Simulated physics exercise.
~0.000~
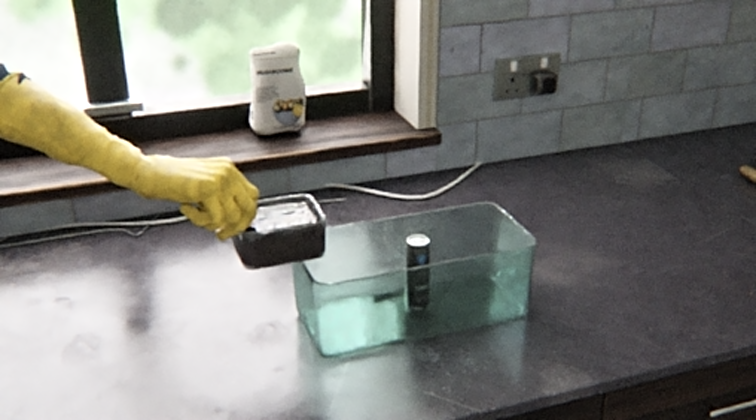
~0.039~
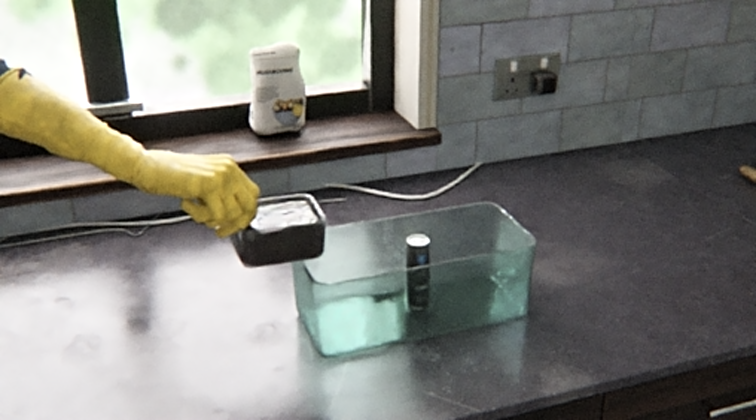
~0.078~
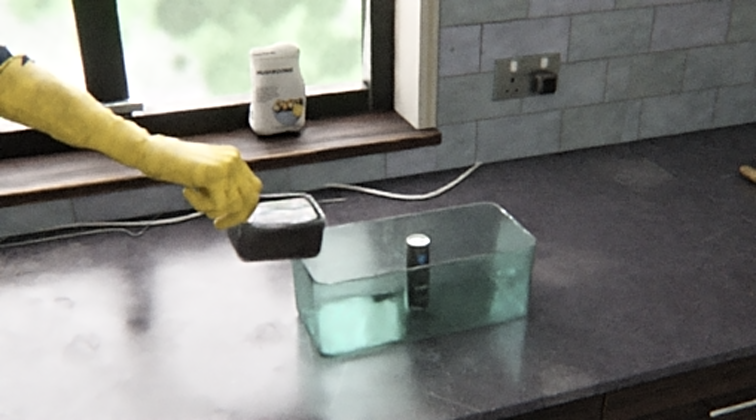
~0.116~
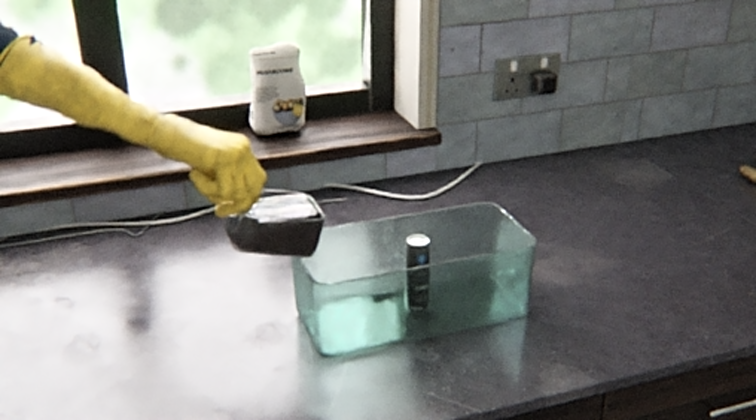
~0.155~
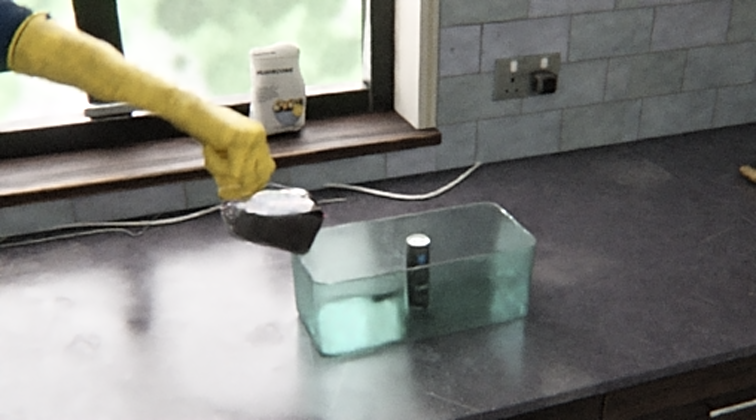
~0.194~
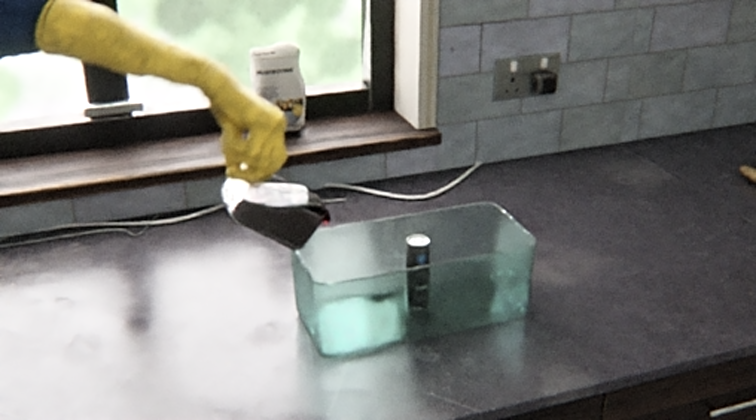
A yellow-gloved hand tilts a dark oblong tub steadily rightward beside a clear basin holding a tin.
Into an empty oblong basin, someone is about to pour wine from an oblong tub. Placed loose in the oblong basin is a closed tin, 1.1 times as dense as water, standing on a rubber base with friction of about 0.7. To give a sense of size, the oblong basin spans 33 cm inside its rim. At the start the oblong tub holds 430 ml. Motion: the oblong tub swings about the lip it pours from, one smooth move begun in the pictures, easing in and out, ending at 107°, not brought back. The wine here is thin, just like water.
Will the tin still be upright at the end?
Yes, my bet is it will last.
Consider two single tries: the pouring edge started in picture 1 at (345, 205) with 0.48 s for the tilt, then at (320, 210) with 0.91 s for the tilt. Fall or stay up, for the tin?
The tin overturns the first time and stays vertical the second time.
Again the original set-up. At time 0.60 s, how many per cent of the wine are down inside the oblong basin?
Near 92 per cent of the total.
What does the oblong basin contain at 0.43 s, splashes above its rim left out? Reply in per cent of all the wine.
24 %, roughly.
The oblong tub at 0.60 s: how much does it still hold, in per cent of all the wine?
2 in a hundred, give or take.
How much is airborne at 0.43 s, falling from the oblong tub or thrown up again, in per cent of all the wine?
54 per cent.
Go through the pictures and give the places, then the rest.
In the first picture, it leans 0°; its right rim is at (318, 208); the wine meets the walls at (235, 224) and (315, 211); the oblong basin's rim runs from (302, 261) to (515, 223); the tin's top is at (418, 244).
In the second picture, it leans 2°; its right rim is at (318, 208); the wine meets the walls at (235, 223) and (315, 210).
In the third picture, it leans 7°; its right rim is at (317, 208); the wine meets the walls at (234, 220) and (314, 206).
In the fourth picture, it leans 15°; its right rim is at (317, 208); the wine meets the walls at (232, 215) and (316, 203); 1 per cent is over the edge.
In the fifth picture, it leans 25°; its right rim is at (317, 208); the wine meets the walls at (230, 206) and (314, 202); 4 per cent is over the edge.
In the sixth picture, it leans 38°; its right rim is at (316, 208); the wine meets the walls at (231, 192) and (309, 198); 8 per cent is over the edge.
Then, 0.43 s in, the tilt is 104° and 22 per cent is still to pour; the tin stands where it began.
Then, 0.60 s in, the tilt is 107° and 2 per cent is still to pour; the tin stands where it began.
Then, 0.78 s in, the tilt is 107° and 0 per cent is still to pour; the tin stands where it began.
Then, 0.98 s in, the tilt is 107° and 0 per cent is still to pour; the tin stands where it began.
Finally, the tin stands where it began.
